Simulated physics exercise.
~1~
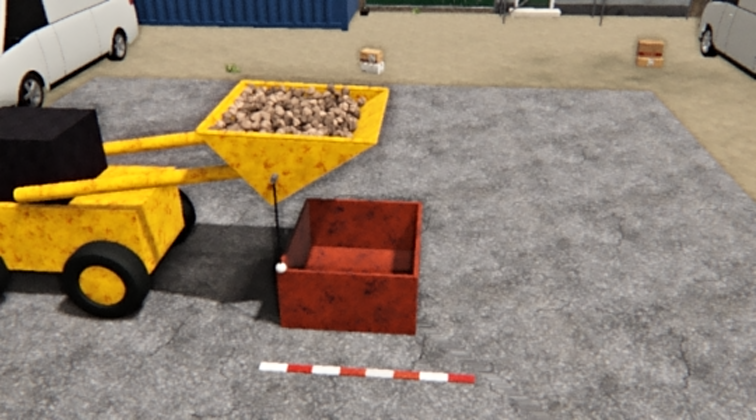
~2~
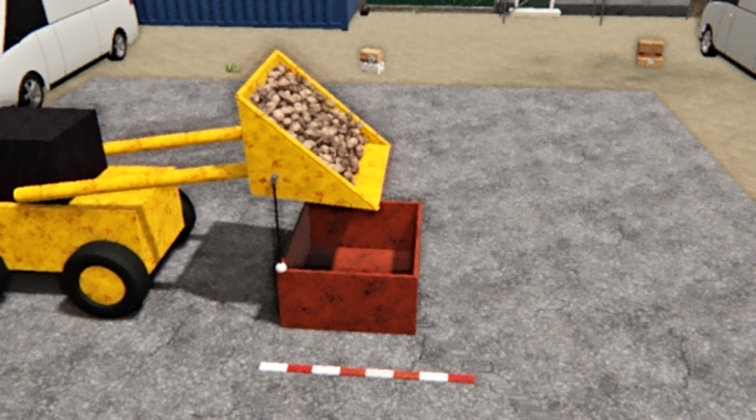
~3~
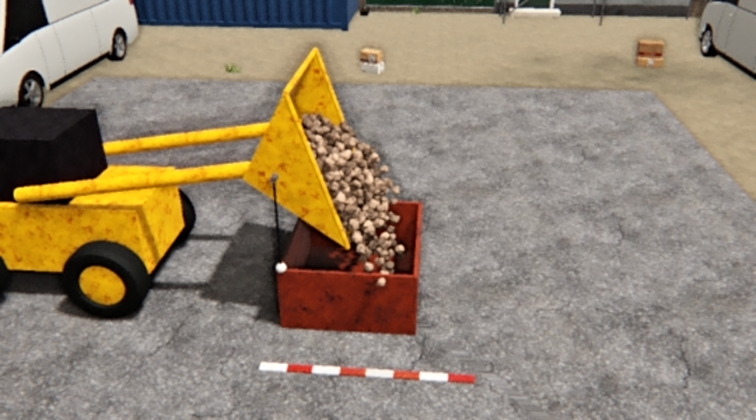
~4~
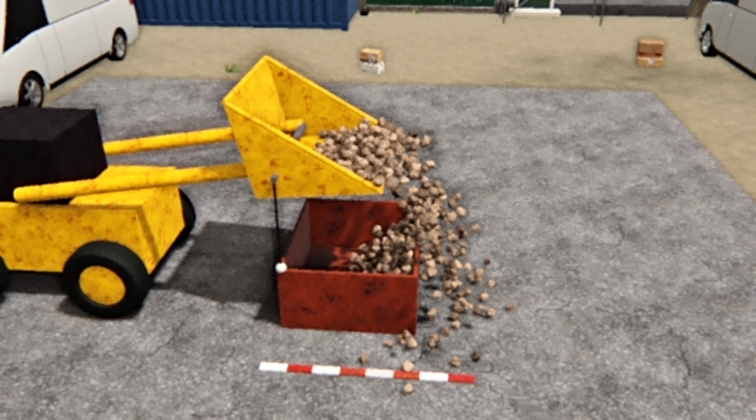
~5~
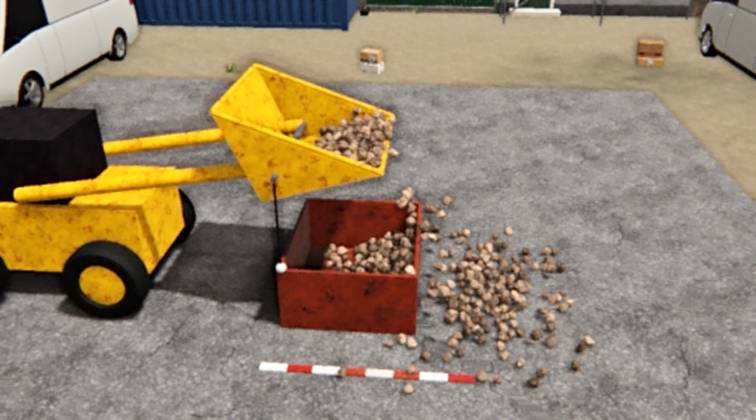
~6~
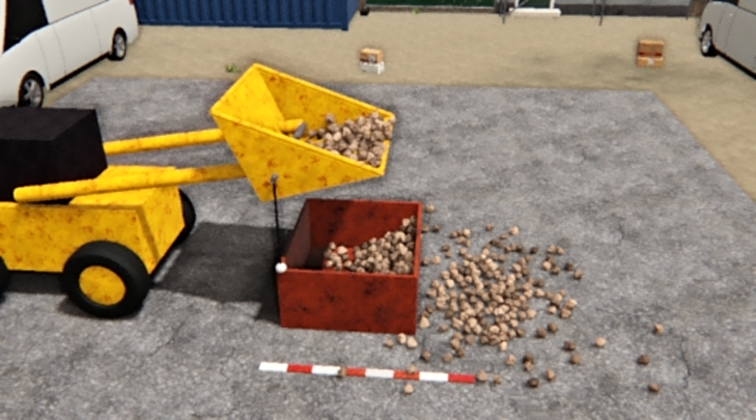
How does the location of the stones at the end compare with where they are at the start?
At the start the stones are all heaped in the loader's raised bucket. By the end they are split up, with some still in the bucket, many in the red bin below, and the rest scattered on the ground, mostly to the right of the bin.
